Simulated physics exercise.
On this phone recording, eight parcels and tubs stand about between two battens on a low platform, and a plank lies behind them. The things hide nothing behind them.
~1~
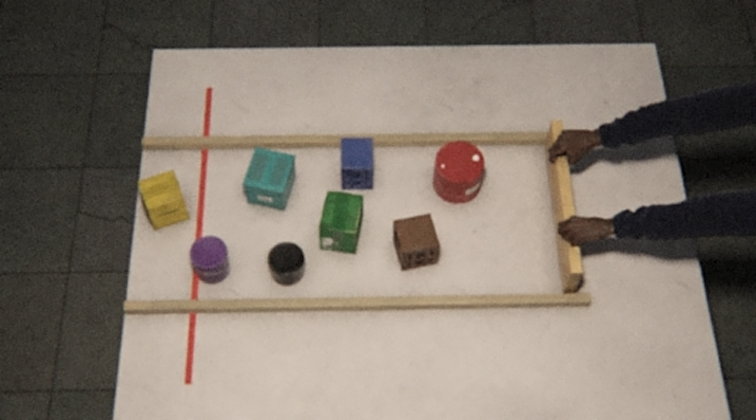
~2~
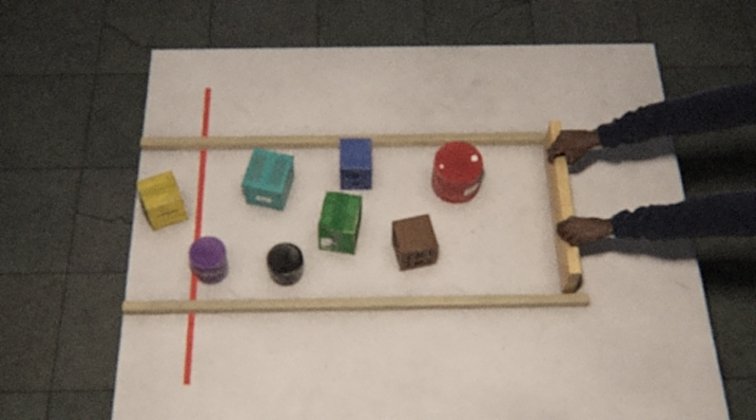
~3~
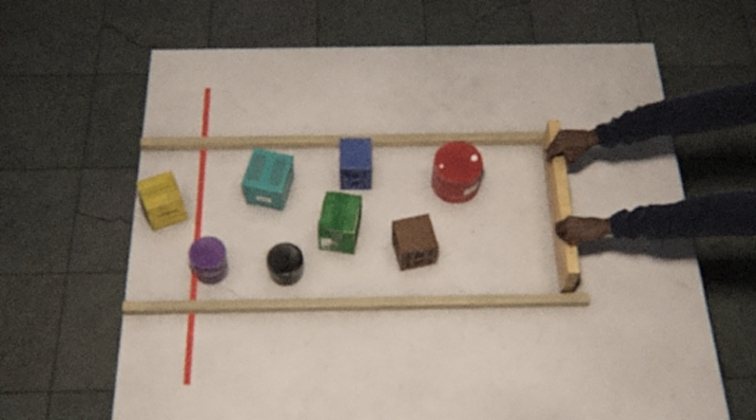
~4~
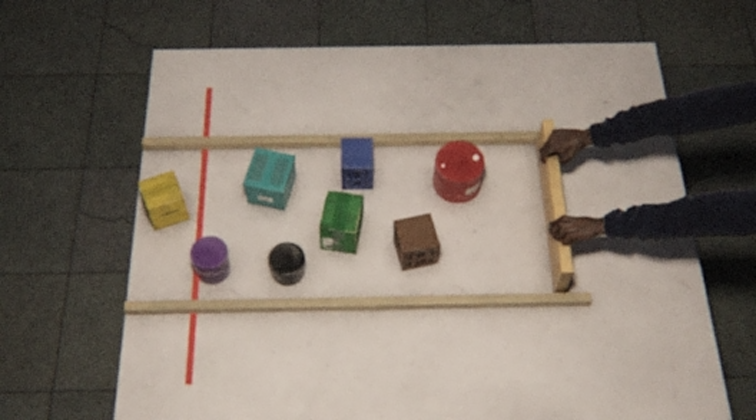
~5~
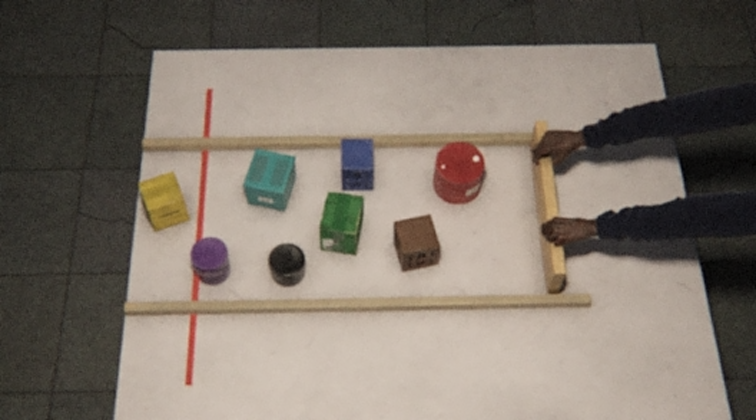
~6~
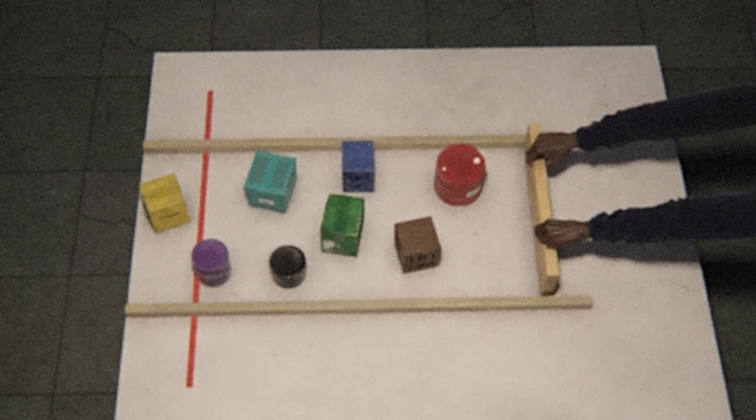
Two hands slid a wooden plank slightly to the left between two long strips of wood, while the eight colourful boxes and tubs in front of it, near a red line, stayed where they were.
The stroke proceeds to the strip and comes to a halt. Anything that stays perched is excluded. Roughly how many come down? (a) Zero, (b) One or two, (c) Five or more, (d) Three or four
Option b: One or two.
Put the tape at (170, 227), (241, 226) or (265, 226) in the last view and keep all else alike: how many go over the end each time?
Down on the ground: 4, 0 and 0.
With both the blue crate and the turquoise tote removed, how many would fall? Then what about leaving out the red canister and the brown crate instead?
In the first try 1, in the other 1.
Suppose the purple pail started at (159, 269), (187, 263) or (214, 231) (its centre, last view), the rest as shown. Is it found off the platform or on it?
Spot by spot: It never drops; it never drops; it ends up off.
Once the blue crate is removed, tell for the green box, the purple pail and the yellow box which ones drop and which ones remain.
Result - green box: It stays aboard; purple pail: It stays aboard; yellow box: It comes off.
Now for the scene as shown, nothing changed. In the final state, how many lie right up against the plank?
It's 4 of them.
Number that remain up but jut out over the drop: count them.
The number would be 2.
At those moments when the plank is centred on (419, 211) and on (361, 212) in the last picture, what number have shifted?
Tally at point one: 3; at point two: 5.
Soon after, none off yet; yellow box at rest near (166, 203); purple pail at rest near (212, 263); turquoise tote at rest near (272, 182).
After that, none off yet; yellow box at rest near (166, 203); purple pail at rest near (212, 263); turquoise tote displaced about its own width near (240, 183).
In the end, the number that fall off is one or two; gone, turquoise tote and yellow box.
